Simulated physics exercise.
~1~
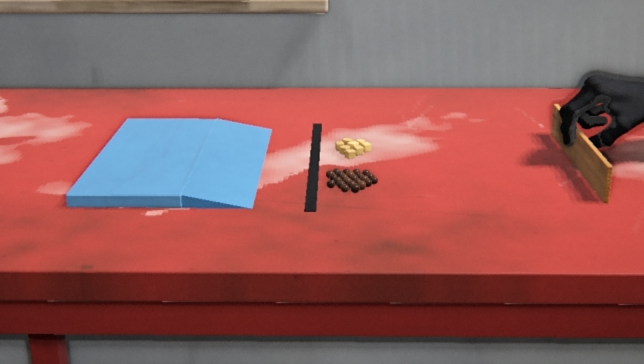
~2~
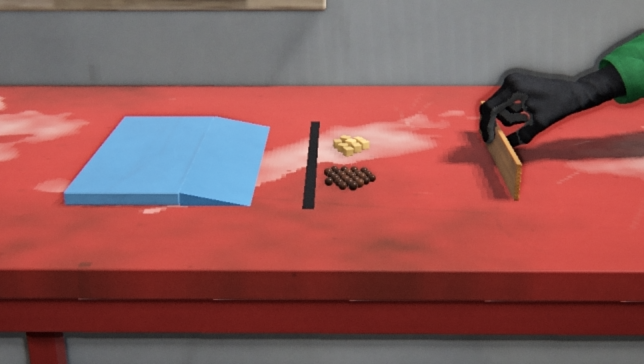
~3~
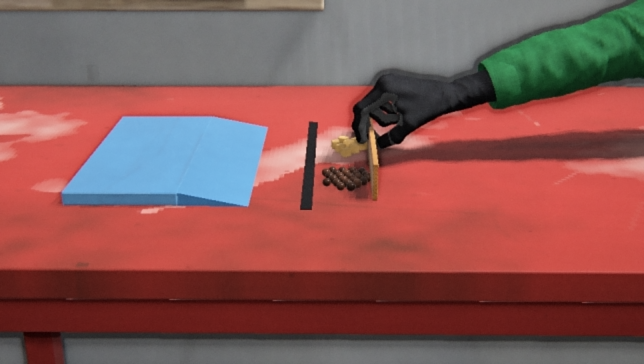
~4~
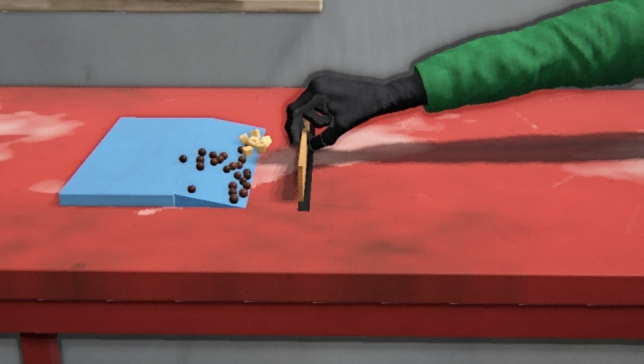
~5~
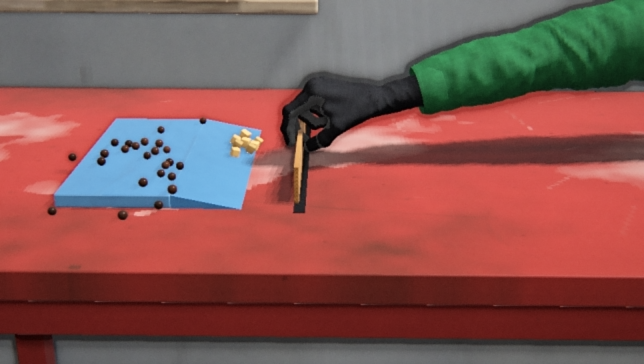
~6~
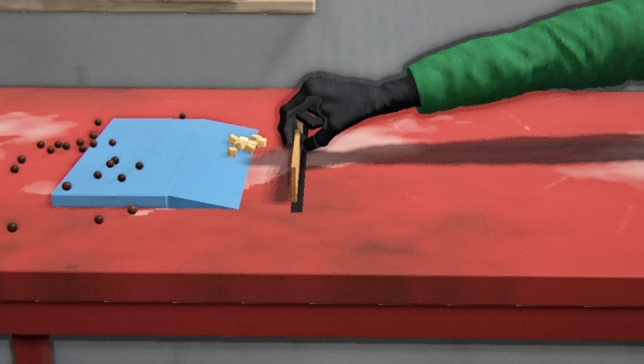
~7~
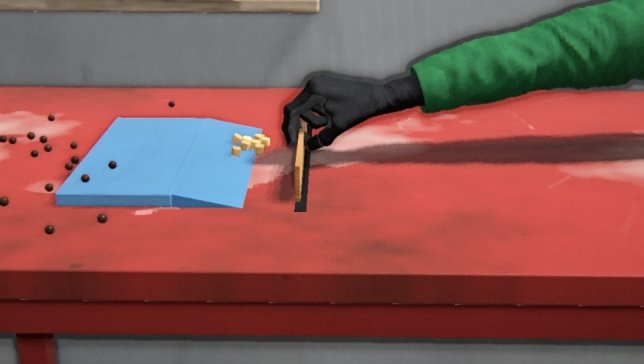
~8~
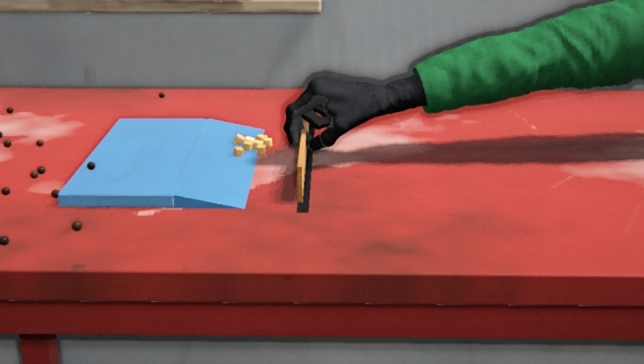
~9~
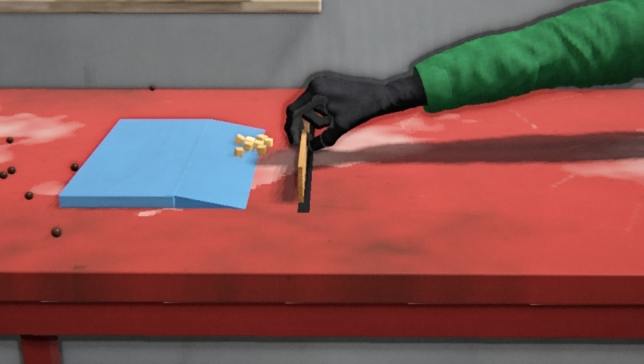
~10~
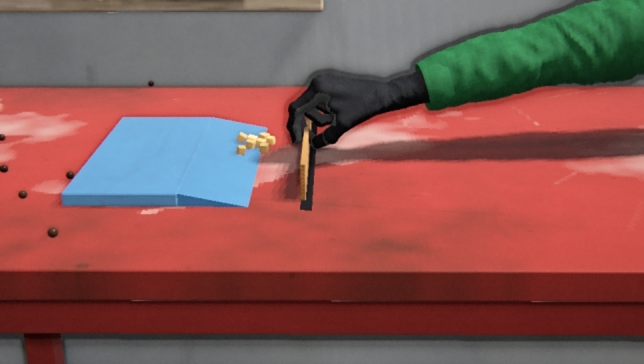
To begin with, a black-gloved hand in a green sleeve holds a strip of wood upright at the right of a red table, with dark balls and pale yellow pieces lying beside a black tape line and a blue ramp. The hand slides the strip left, reaches both batches and shoves them towards the ramp. It stops at the tape, while the pieces carry on ahead. The dark balls roll up over the top and scatter leftward across the table, some leaving view. The yellow pieces settle around the ramp's lower right edge, none getting over, as the hand stays put.
